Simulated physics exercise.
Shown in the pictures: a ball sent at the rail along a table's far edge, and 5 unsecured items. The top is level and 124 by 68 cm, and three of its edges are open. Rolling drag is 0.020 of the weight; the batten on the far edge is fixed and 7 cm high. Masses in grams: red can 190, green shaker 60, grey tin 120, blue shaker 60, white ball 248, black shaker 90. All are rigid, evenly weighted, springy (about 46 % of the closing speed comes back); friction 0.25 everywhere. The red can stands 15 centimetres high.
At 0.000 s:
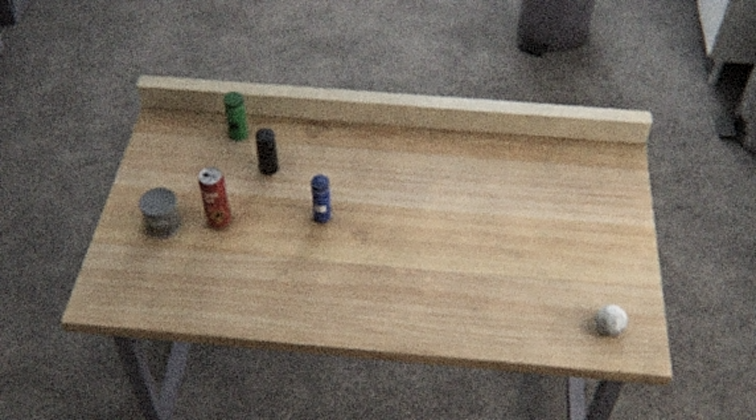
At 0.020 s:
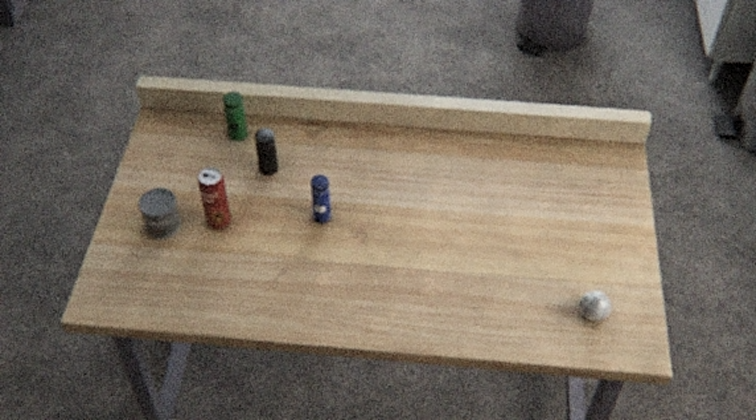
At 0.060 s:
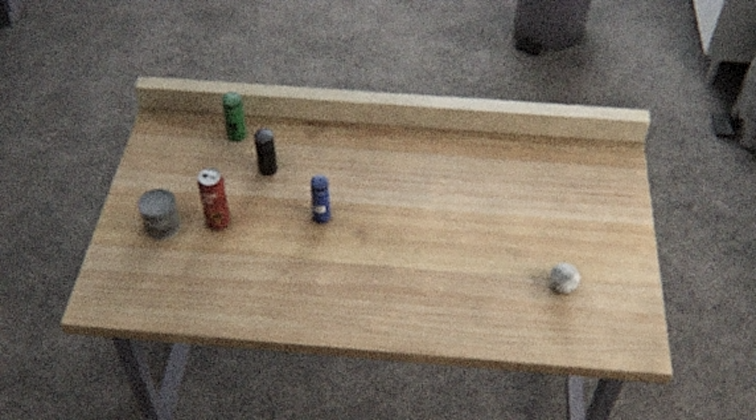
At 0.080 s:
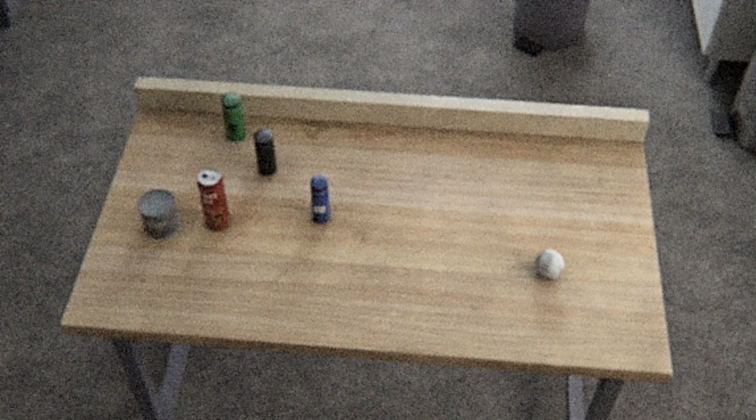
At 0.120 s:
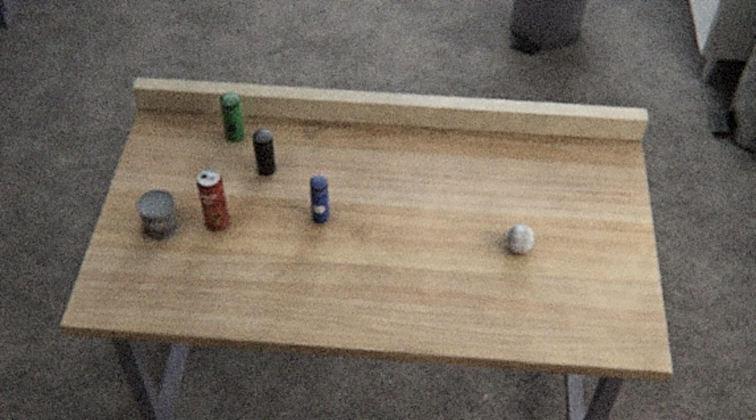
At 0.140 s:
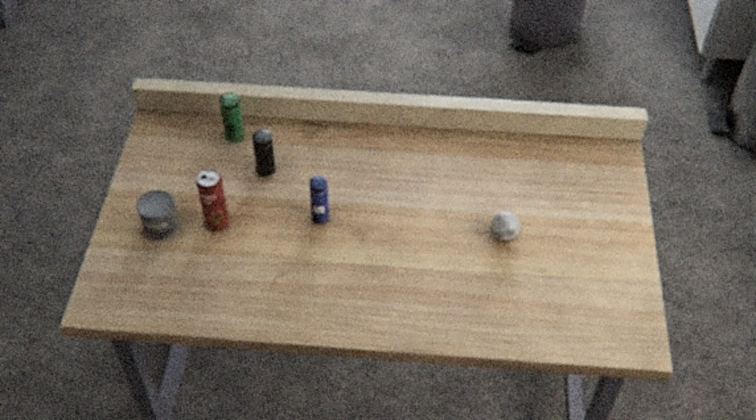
A wooden table held a red can, a grey tin and green, black and blue containers on its left side, all staying still, while a white ball rolled from the near right corner up and leftward.
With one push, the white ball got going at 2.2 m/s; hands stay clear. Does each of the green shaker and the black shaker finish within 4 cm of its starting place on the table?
The green shaker: Yes; the black shaker: No.
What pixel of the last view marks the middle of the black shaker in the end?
Around (187, 197).
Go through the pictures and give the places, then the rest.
The first frame shows white ball (611, 321); green shaker (236, 116); black shaker (267, 152).
The second frame shows white ball (595, 306); blue shaker (321, 199).
The third frame shows white ball (564, 278); grey tin (160, 215).
The fourth frame shows white ball (549, 264); red can (214, 200).
The fifth frame shows white ball (520, 239); blue shaker (320, 200).
The sixth frame shows white ball (505, 226); green shaker (232, 118); black shaker (264, 153).
By 0.44 s, white ball near (328, 141).
By 0.74 s, white ball near (198, 149); black shaker on its side near (195, 193).
By 0.94 s, white ball near (120, 148); black shaker on its side near (188, 197); grey tin 3 cm from its spot.
By 1.34 s, white ball near (51, 321); black shaker on its side near (187, 197); grey tin 3 cm from its spot.
When it is over (1.5 s), lying over on the table, black shaker; the other 4 within 4 cm of the start. End places, in pixels of the last picture, green shaker near (232, 118), black shaker near (187, 197).
